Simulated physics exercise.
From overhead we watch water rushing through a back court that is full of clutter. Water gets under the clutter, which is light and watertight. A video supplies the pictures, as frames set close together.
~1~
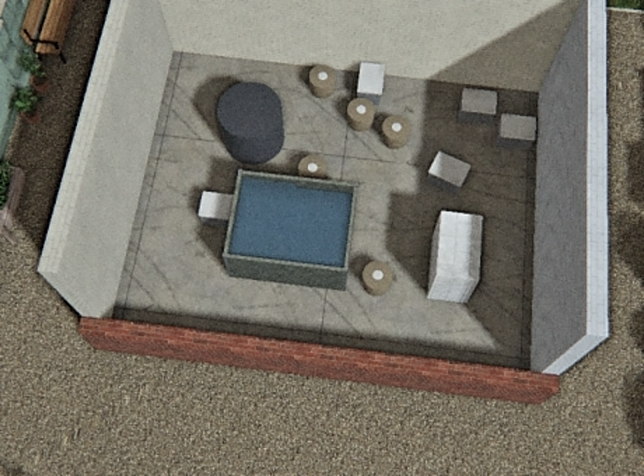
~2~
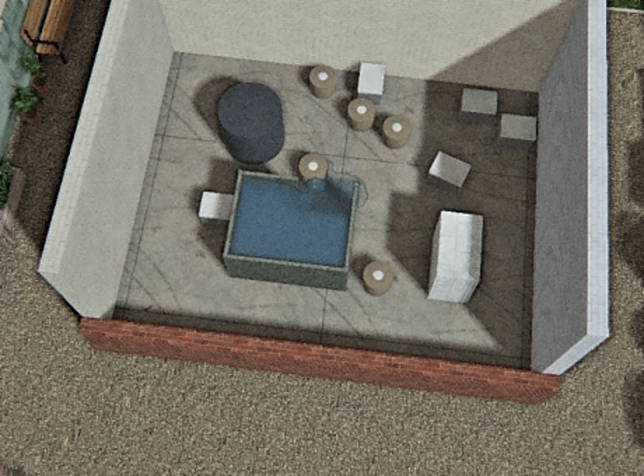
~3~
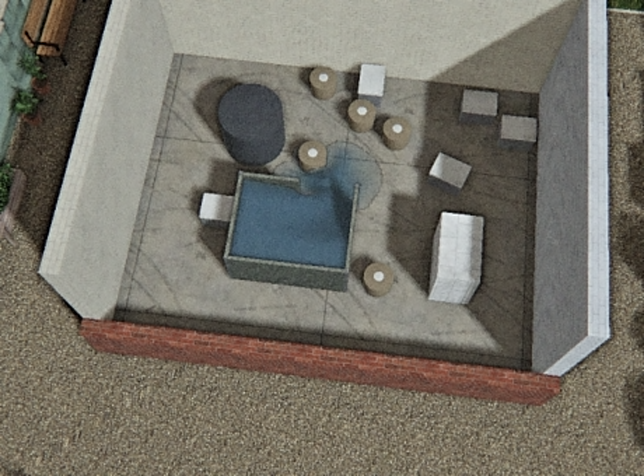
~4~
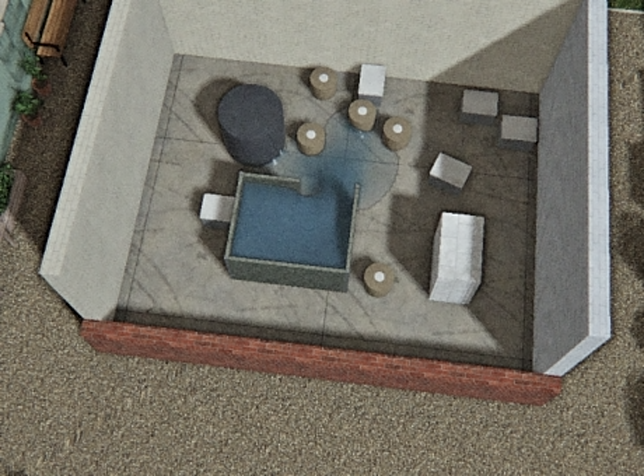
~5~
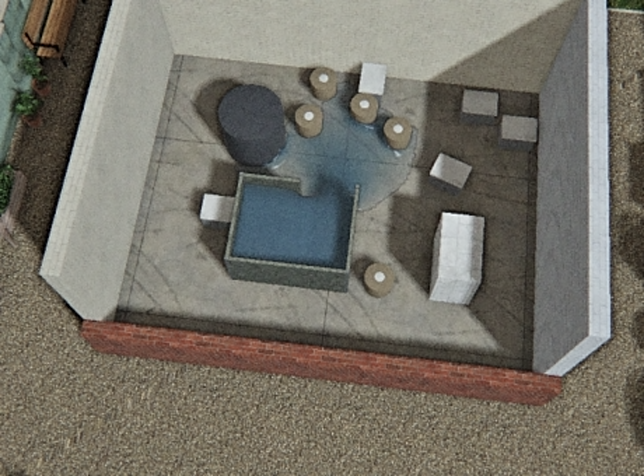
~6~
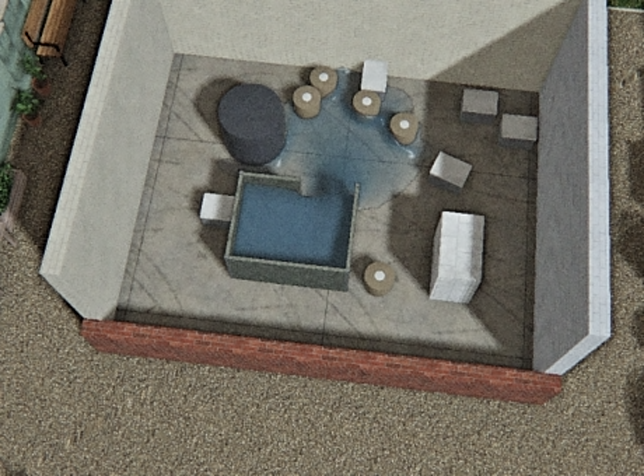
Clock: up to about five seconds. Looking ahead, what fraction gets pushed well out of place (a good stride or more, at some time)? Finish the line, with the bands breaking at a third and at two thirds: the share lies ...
The share lies at two thirds or above.
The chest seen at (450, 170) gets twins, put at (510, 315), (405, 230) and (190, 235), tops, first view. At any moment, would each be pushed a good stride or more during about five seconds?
Sequence: Travels that far, doesn't go far, doesn't go far.
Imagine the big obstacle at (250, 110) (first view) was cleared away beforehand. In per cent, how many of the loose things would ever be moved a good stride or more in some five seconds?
The share comes to about 80 percent.
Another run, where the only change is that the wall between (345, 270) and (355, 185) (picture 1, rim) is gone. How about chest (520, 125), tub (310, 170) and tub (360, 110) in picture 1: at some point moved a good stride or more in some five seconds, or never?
Well, in order they come out as beyond that mark, under that mark and under that mark.
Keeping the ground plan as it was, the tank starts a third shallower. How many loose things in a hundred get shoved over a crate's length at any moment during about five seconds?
Roughly 70 per cent.
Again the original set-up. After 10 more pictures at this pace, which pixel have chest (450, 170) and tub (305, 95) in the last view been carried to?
Look for them close to (479, 172) and (183, 74).
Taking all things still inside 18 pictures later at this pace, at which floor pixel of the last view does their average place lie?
Roughly at (392, 169).
A moment on, 2 of 10 are well off their spots; 2 afloat.
Next, 5 of 10 are well off their spots; 4 afloat.
Later, 7 of 10 are well off their spots; 4 afloat.
In the end, 8 of 10 are well off their spots, and 8 have been at some point; 3 afloat.
